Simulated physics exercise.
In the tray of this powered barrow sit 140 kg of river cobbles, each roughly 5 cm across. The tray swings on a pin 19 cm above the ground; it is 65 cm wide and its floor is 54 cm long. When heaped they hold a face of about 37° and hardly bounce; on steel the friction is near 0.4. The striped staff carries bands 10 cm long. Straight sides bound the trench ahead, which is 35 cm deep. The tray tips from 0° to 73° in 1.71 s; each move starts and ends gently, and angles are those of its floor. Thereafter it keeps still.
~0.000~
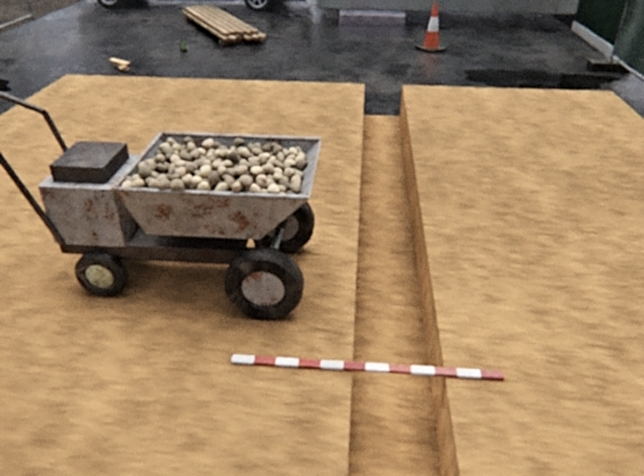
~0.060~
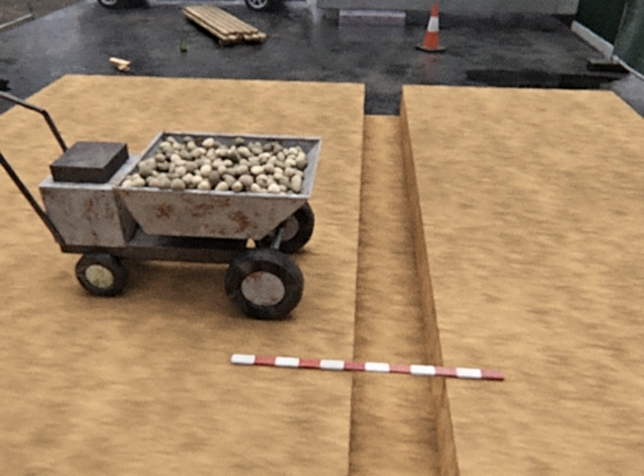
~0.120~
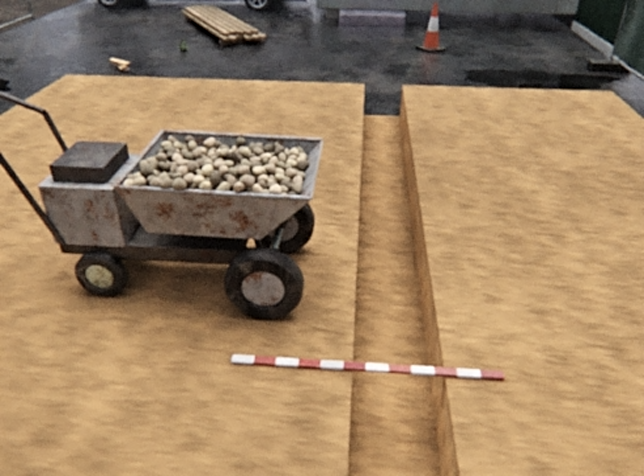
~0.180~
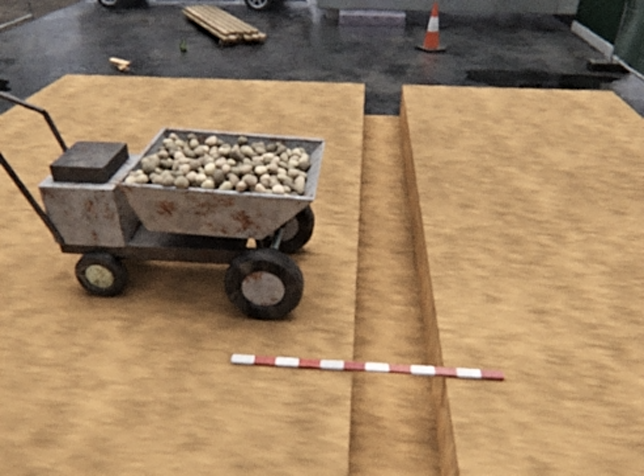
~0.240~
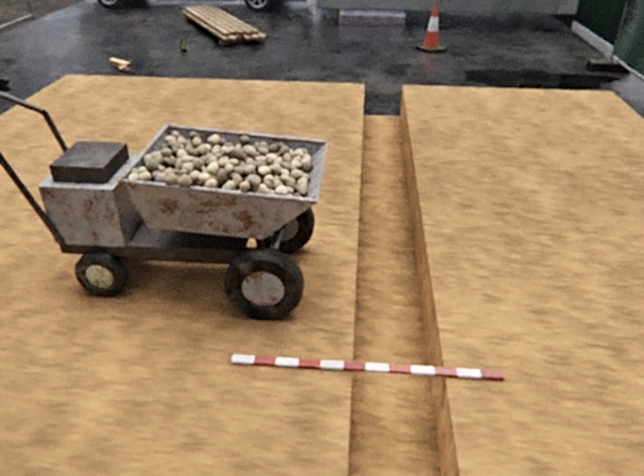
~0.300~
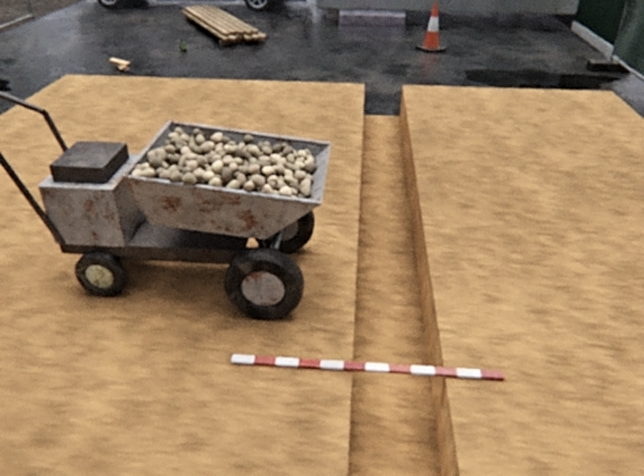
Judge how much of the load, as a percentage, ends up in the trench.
Around 92 %.
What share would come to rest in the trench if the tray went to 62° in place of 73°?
Then about 90 per cent.
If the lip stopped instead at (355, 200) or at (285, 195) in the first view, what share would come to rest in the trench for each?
Roughly 45 in a hundred from the first, 100 in a hundred from the second.
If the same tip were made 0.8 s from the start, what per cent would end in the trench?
My guess is near 80 percent.
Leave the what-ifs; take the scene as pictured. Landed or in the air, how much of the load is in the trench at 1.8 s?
By that point it's something like 65 in a hundred.
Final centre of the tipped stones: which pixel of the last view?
Roughly at (401, 323).
After 1.3 s the floor is at 61°; 97 % in the tray, 3 % in the trench; the foremost stones are at (405, 297).
After 1.8 s the floor is at 73°; 27 % in the tray, 66 % in the trench, 8 % past the trench; the foremost stones are at (494, 295).
After 2.2 s the floor is at 73°; 7 % in the tray, 85 % in the trench, 8 % past the trench; the foremost stones are at (530, 291).
After 4.1 s the floor is at 73°; 0 % in the tray, 92 % in the trench, 8 % past the trench; the foremost stones are at (542, 290).
